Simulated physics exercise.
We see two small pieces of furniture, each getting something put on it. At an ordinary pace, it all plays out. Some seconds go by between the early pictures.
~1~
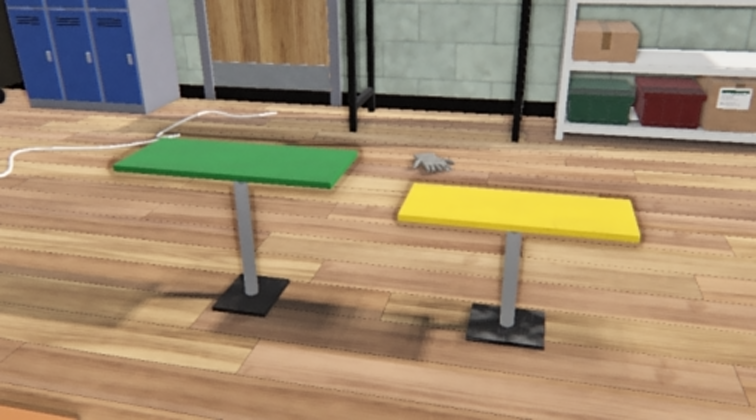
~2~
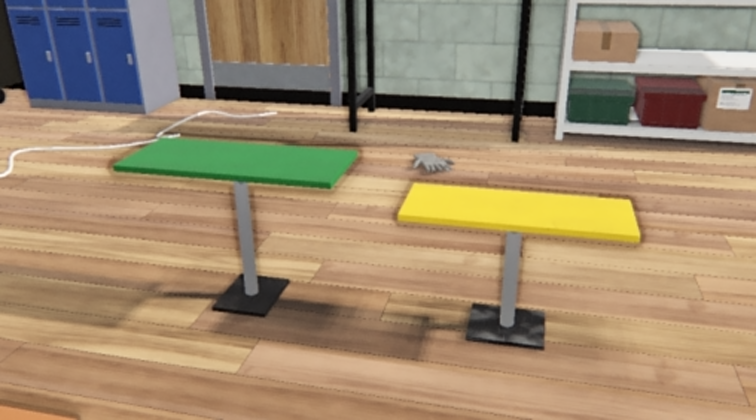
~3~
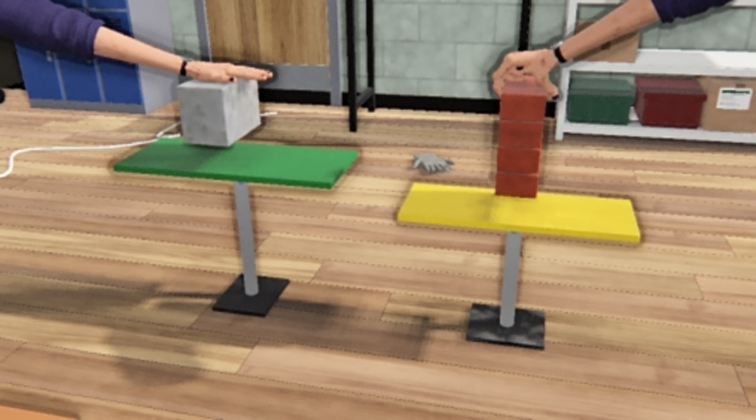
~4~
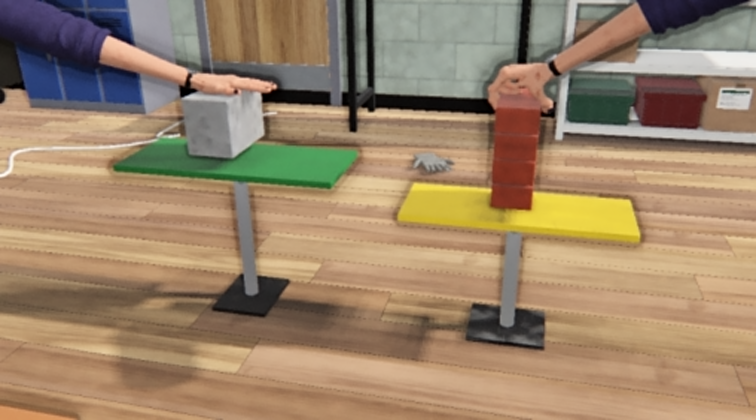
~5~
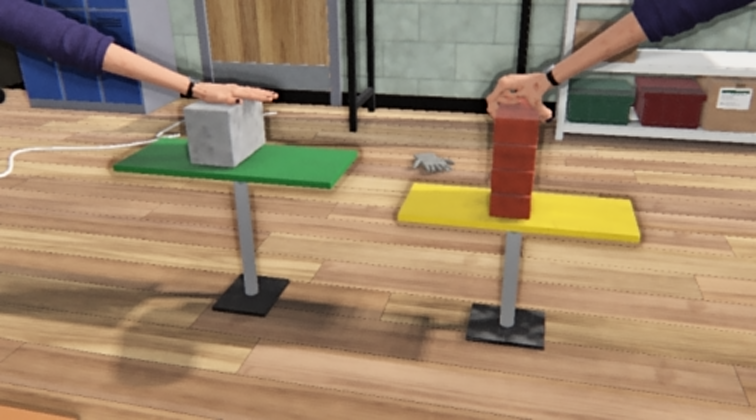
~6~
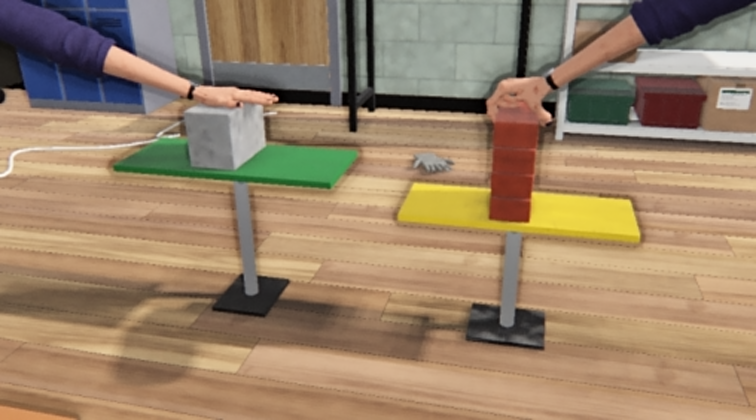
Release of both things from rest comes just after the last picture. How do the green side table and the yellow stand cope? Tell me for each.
Outcome: The green side table keeps steady; the yellow stand keeps steady.
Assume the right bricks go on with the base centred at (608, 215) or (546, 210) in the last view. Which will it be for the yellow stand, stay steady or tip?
First the yellow stand tips over, and then it stays put.
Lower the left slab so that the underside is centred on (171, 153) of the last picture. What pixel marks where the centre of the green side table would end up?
I'd expect it to stop somewhere around (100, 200).
Then, 0.38 s later than the last frame, green side table at rest near (238, 161); yellow stand at rest near (516, 211).
When it is over, the green side table holds firm, near (238, 161); the yellow stand holds firm, near (516, 210).
